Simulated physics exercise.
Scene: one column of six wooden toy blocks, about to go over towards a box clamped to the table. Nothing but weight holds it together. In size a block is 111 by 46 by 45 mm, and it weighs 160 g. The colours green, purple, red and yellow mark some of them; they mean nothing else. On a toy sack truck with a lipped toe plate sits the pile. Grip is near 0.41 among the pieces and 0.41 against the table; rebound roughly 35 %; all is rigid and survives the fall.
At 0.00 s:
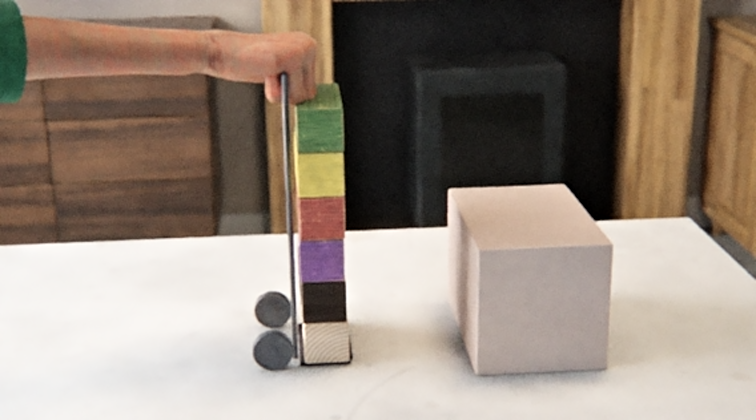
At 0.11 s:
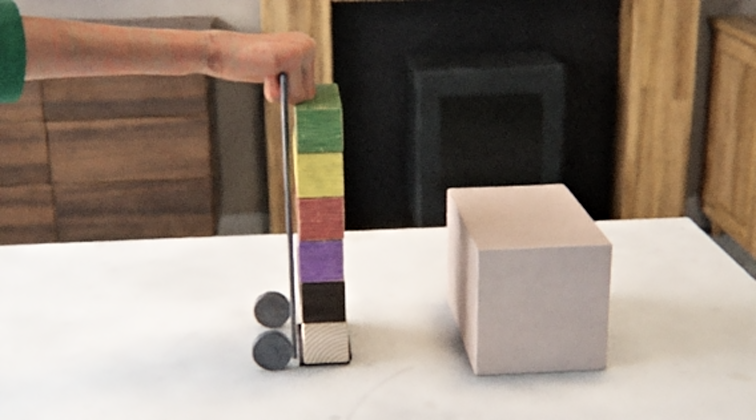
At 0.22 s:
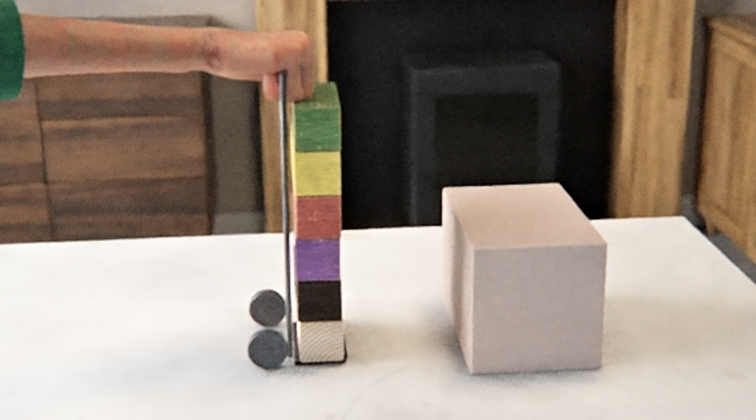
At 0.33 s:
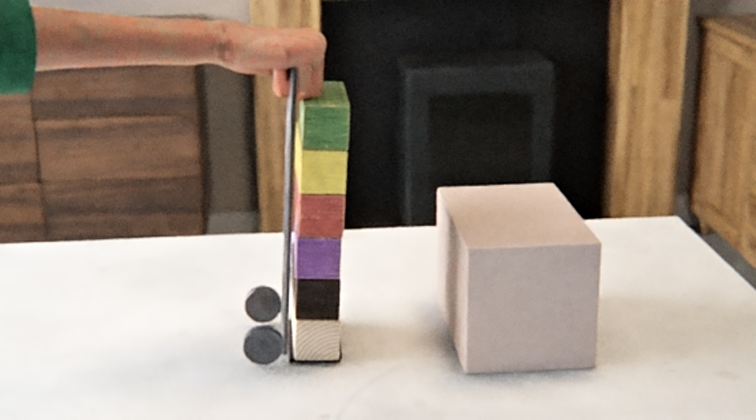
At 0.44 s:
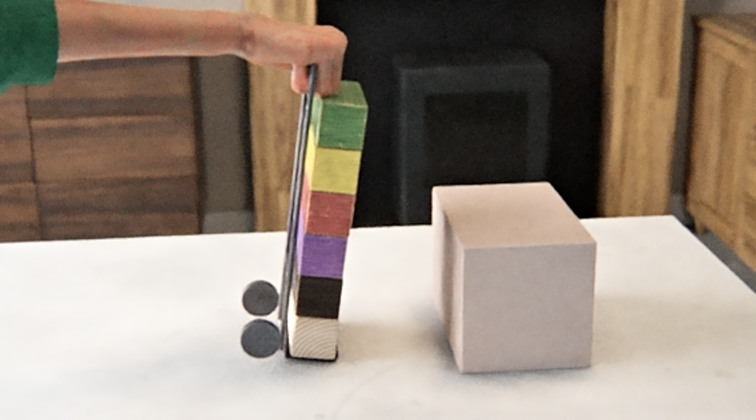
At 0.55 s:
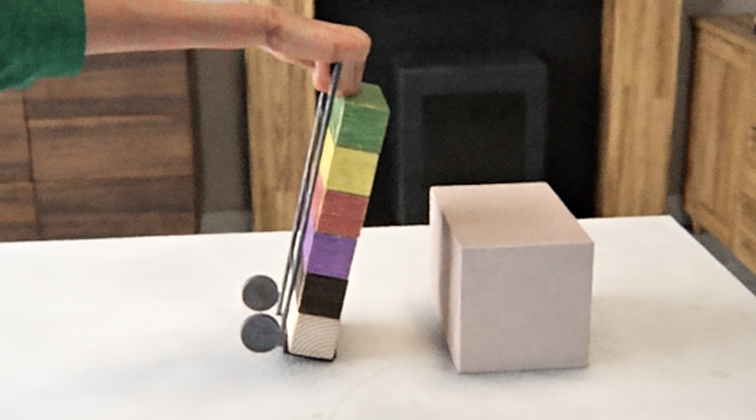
A stack of six coloured blocks on a small wheeled truck stood upright beside a pale box, then leaned steadily to the right as a hand pushed the truck's frame over from the top.
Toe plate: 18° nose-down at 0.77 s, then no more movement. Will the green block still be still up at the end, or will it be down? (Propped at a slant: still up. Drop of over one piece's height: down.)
It ends down.
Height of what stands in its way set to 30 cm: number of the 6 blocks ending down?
The count would be 0.
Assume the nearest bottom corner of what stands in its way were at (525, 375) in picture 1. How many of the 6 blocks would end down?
It would be 5.
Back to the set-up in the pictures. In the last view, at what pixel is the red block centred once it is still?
Its middle finishes near pixel (415, 232) of the last picture.
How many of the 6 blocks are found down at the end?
The total is 2.
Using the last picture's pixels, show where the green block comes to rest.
End point, last view: About (561, 193).
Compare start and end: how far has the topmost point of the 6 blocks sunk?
By about 9 cm, start to end.
After 0.70 s, none of the 6 blocks down, 6 disturbed; green block leaning 24°; yellow block leaning 24°.
After 0.84 s, 1 of the 6 blocks down; green block leaning 64°, 7 cm lower; yellow block leaning 63°, 38 mm lower.
At rest (1.8 s), 2 of the 6 blocks down; green block on its side; yellow block on its side; purple block leaning 59°, 18 mm lower. As the last picture would show them, middles, green block near (562, 193), yellow block near (460, 195).
